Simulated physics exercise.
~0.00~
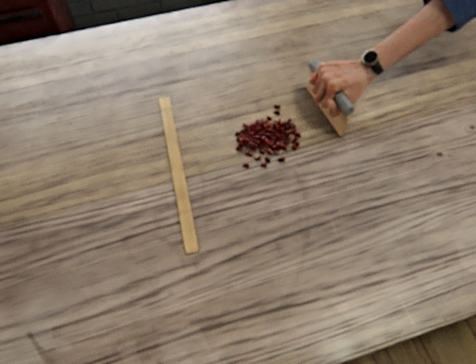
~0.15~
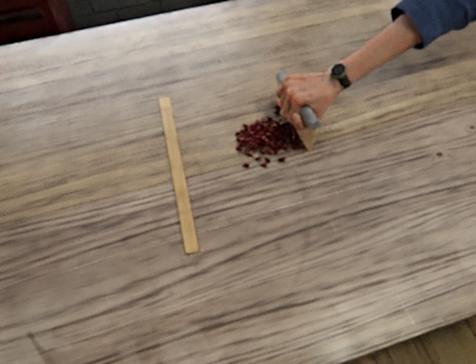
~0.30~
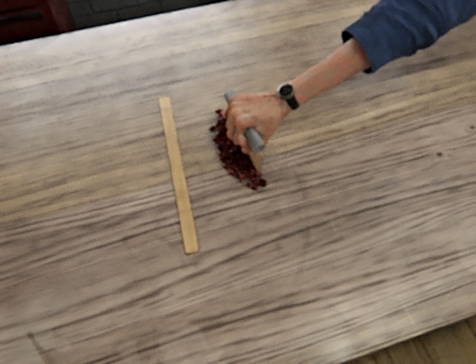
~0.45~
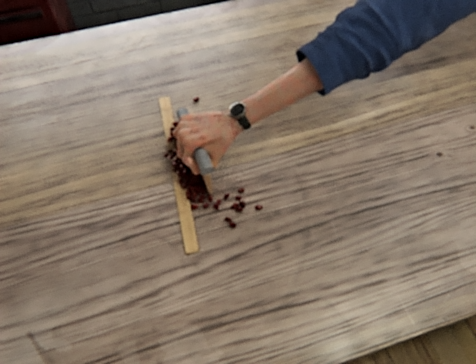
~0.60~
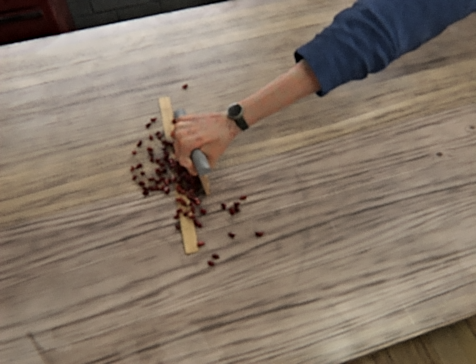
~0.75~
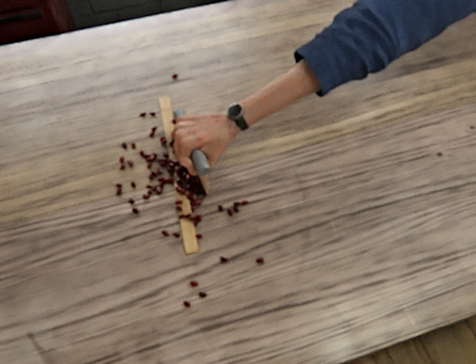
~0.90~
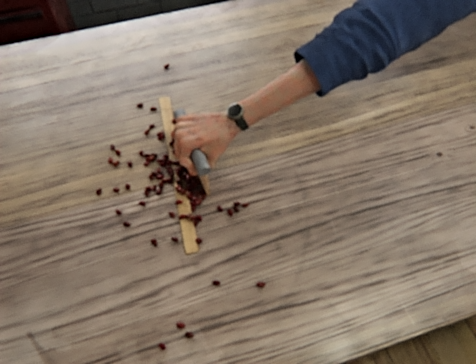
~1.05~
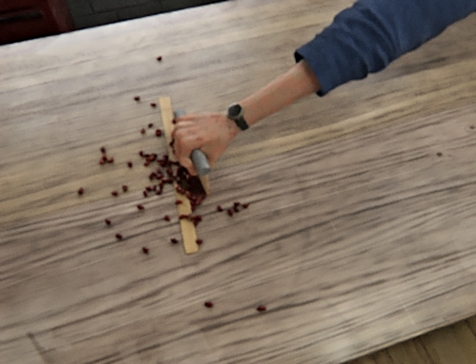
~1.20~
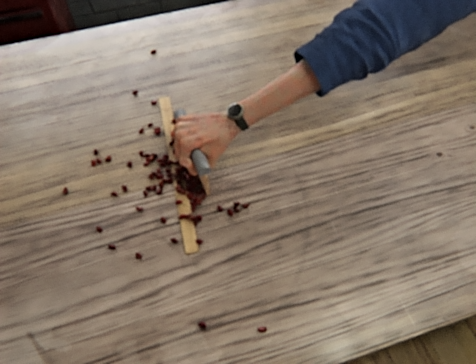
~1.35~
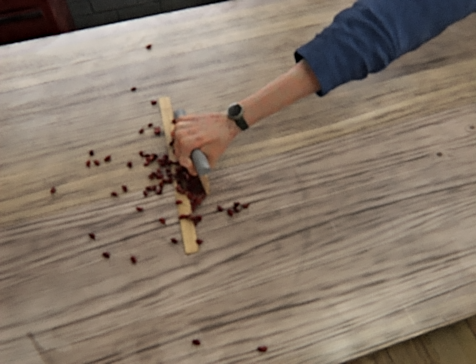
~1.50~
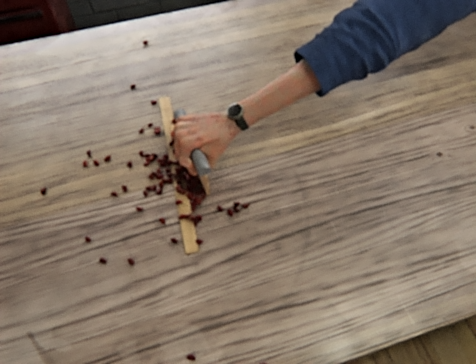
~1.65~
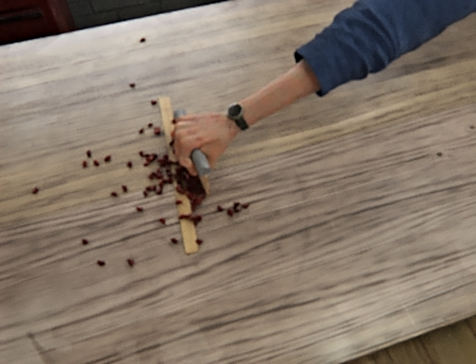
On a wooden tabletop, a hand scrapes dark red beans left into a strip, scattering many.
